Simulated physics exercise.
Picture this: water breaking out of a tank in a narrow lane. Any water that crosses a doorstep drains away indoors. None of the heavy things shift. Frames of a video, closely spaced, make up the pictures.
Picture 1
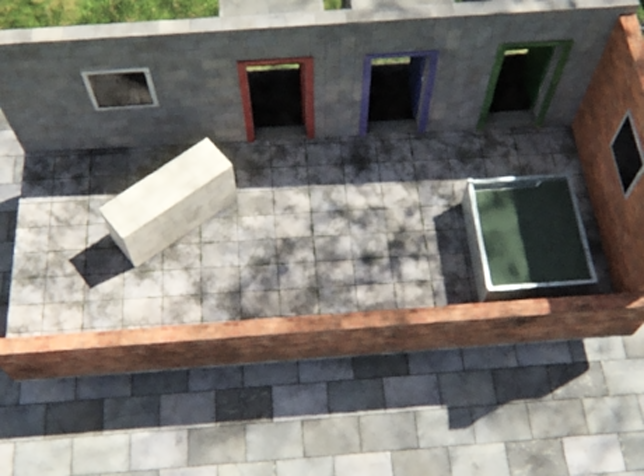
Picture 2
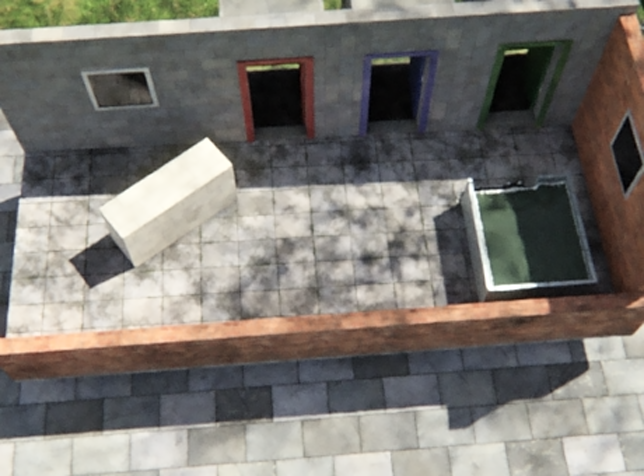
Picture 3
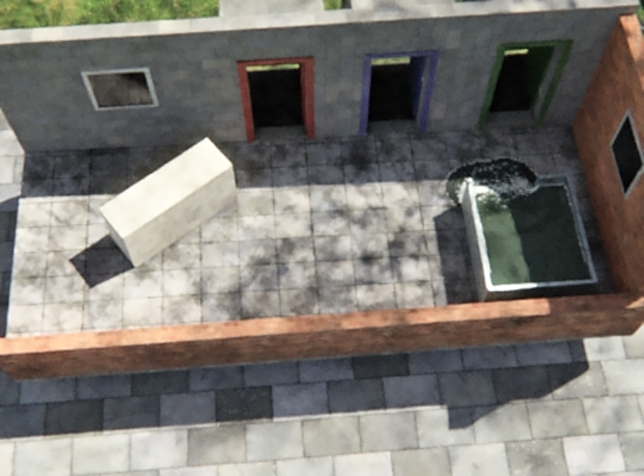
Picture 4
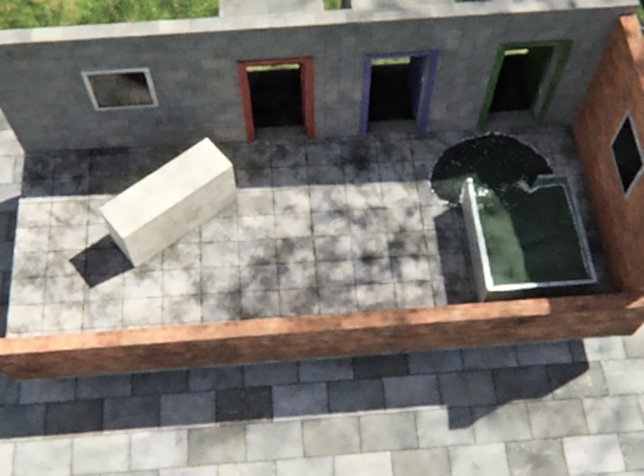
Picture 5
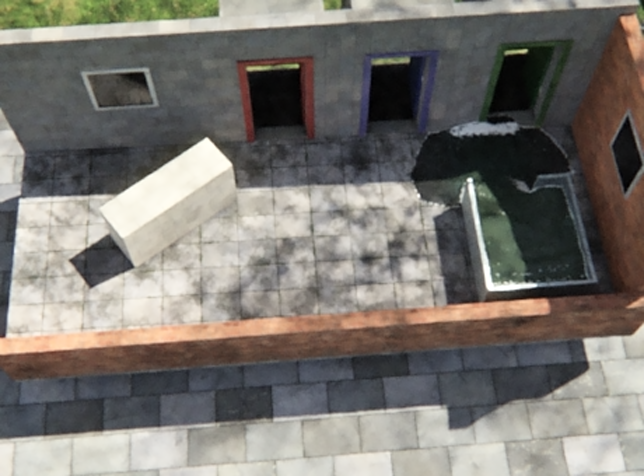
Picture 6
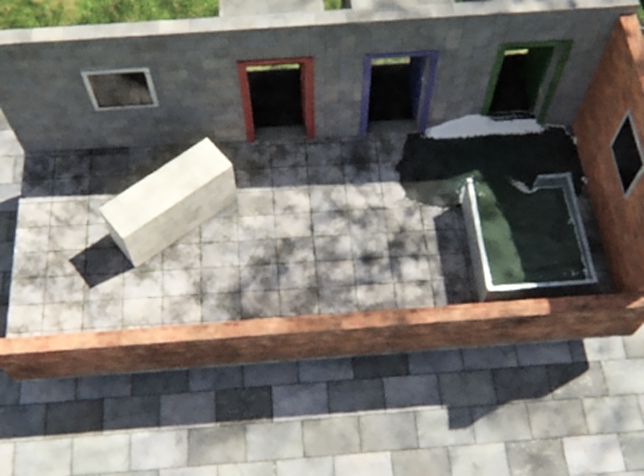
Dark water pouring from the far side of a square tank, spreading over paving to the grey wall by the green-framed doorway.
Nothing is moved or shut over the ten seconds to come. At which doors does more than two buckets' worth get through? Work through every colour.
One by one: The green door will be overrun. The red door will keep it to two buckets. The blue door will be overrun.
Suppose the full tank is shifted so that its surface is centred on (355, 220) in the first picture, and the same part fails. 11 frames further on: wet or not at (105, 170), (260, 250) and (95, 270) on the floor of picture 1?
The three spots read swamped, left dry, left dry.
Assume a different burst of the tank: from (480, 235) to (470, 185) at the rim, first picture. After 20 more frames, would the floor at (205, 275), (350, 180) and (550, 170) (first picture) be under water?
The first spot is swamped, the second swamped, the third spared.
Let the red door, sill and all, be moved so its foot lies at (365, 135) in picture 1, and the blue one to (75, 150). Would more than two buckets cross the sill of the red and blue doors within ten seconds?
Result: Red door yes, blue door no.
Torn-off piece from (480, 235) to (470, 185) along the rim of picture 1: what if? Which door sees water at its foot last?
That would be the green door.
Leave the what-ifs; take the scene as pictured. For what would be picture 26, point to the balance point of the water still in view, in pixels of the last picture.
Near (472, 210).
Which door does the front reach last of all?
My pick is the red one.
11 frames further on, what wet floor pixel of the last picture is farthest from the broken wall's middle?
The front tops out at about (233, 150).
A moment on, water covers 15 % of the floor; the green door over two buckets in, the red door not reached, the blue door under two buckets in.
Next, water covers 25 % of the floor; the green door far over two buckets in, the red door wet at the sill, nothing in, the blue door over two buckets in.
Then, water covers 45 % of the floor; the green door far over two buckets in, the red door wet at the sill, nothing in, the blue door over two buckets in.
Later, water covers 80 % of the floor; the green door far over two buckets in, the red door wet at the sill, nothing in, the blue door over two buckets in.
In the end, water covers 75 % of the floor; the green door far over two buckets in, the red door under two buckets in, the blue door over two buckets in.
